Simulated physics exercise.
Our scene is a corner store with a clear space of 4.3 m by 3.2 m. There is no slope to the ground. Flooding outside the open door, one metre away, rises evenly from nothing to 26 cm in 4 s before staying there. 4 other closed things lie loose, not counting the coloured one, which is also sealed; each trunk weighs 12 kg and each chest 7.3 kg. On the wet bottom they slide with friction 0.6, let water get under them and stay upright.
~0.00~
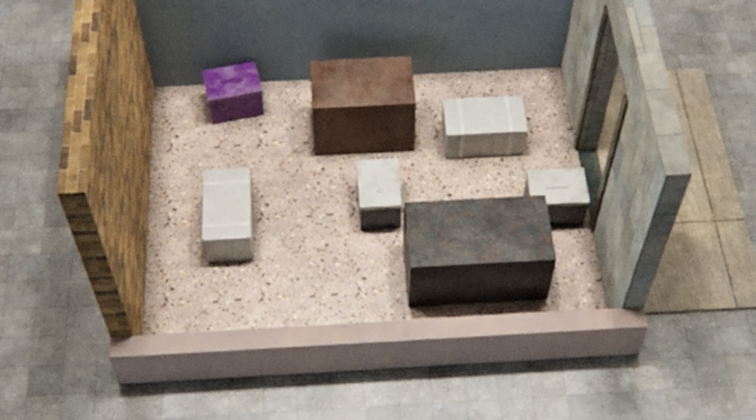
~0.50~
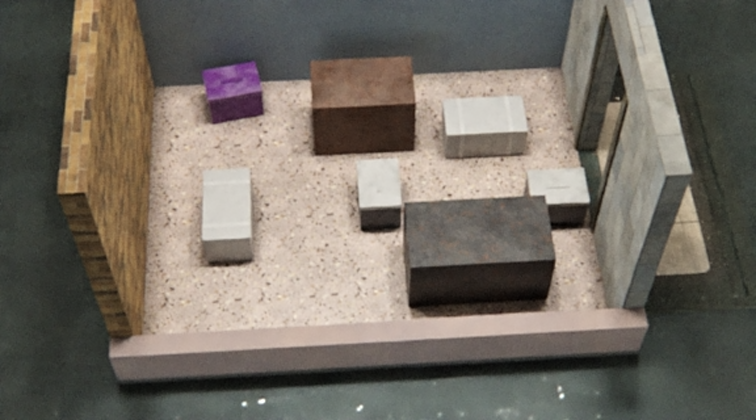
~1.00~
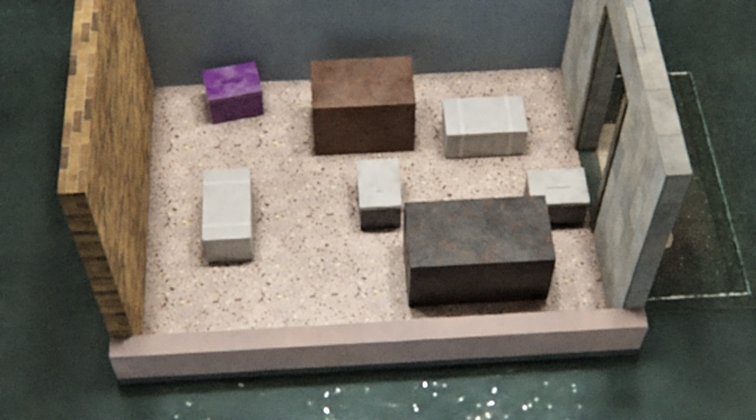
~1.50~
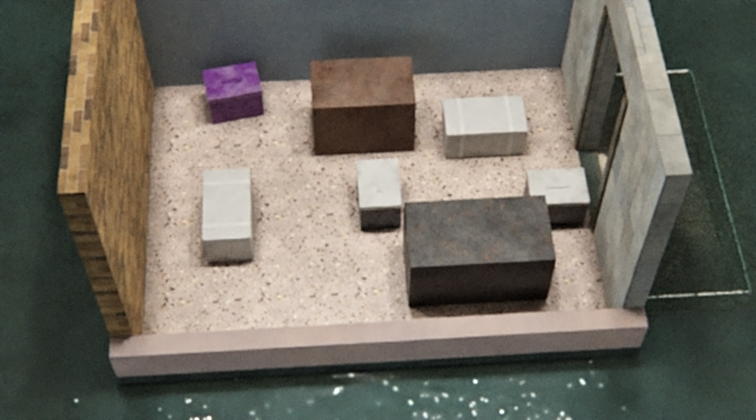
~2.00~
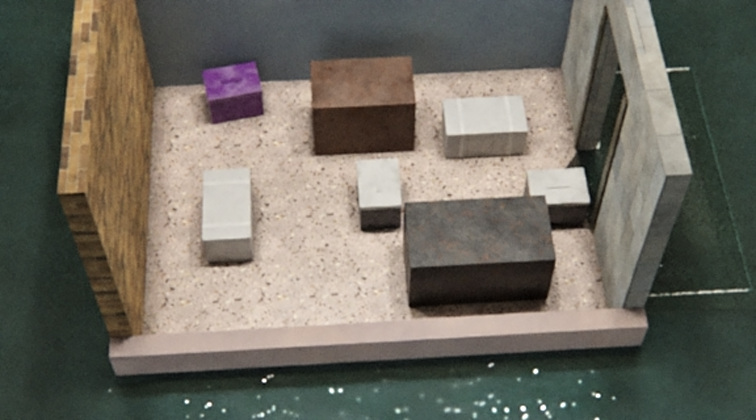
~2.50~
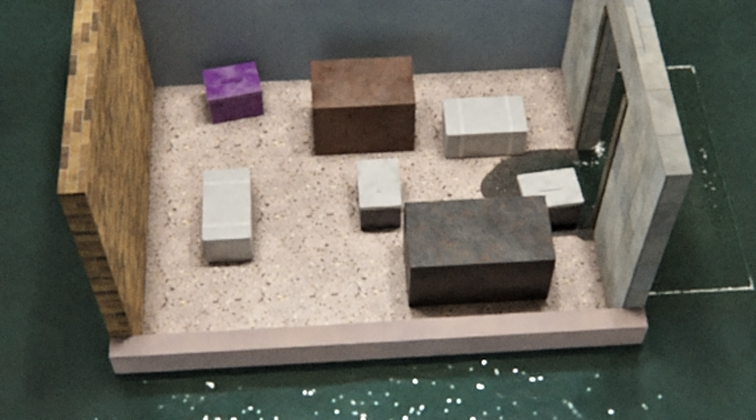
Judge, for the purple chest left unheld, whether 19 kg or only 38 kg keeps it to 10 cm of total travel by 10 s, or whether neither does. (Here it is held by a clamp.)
Judgement: Only 38 kg suffices.
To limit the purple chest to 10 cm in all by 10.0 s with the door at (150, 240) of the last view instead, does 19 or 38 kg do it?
Then the lighter mass works.
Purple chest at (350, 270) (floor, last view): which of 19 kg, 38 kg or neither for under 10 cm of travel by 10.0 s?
So heavier weight required.
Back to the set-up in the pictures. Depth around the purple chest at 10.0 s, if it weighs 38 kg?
Around 14 cm.
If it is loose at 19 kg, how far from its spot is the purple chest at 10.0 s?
Displacement near 100 cm.
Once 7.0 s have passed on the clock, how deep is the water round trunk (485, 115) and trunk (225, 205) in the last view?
Roughly 6 and 12 cm.
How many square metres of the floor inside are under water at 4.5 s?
Roughly 6.5 m2 of it is wet.
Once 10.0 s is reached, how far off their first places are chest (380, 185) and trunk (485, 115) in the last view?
Net displacement, in order: 60 cm; 40 cm.
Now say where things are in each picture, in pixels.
In the first frame, the purple chest at (232, 81), on the bottom; water covers 0.0 m2; 0 of 5 have shifted.
In the second frame, the purple chest at (232, 81), on the bottom; water covers 0.0 m2; 0 of 5 have shifted.
In the third frame, the purple chest at (232, 81) rests on the ground; water covers 0.0 m2; 0 of 5 have shifted.
In the fourth frame, the purple chest at (232, 81), on the bottom; water covers 0.0 m2; 0 of 5 have shifted.
In the fifth frame, the purple chest at (232, 81), on the bottom; 0.1 m2 under water; 0 of 5 have shifted.
In the sixth frame, the purple chest at (232, 81) rests on the ground; 0.6 m2 under water; 1 of 5 have shifted.
After 3.5 s the purple chest would be 0 cm from its start with 19 kg and 0 cm from its start with 38 kg; 0 cm of water round it then.
After 4.5 s the purple chest would be 0 cm from its start with 19 kg and 0 cm from its start with 38 kg; 0 cm of water round it then.
After 7.0 s the purple chest would be 4 cm from its start with 19 kg and 0 cm from its start with 38 kg; 9 cm of water round it then.
After 10.0 s the purple chest would be 99 cm from its start with 19 kg and 2 cm from its start with 38 kg; 14 cm of water round it then.
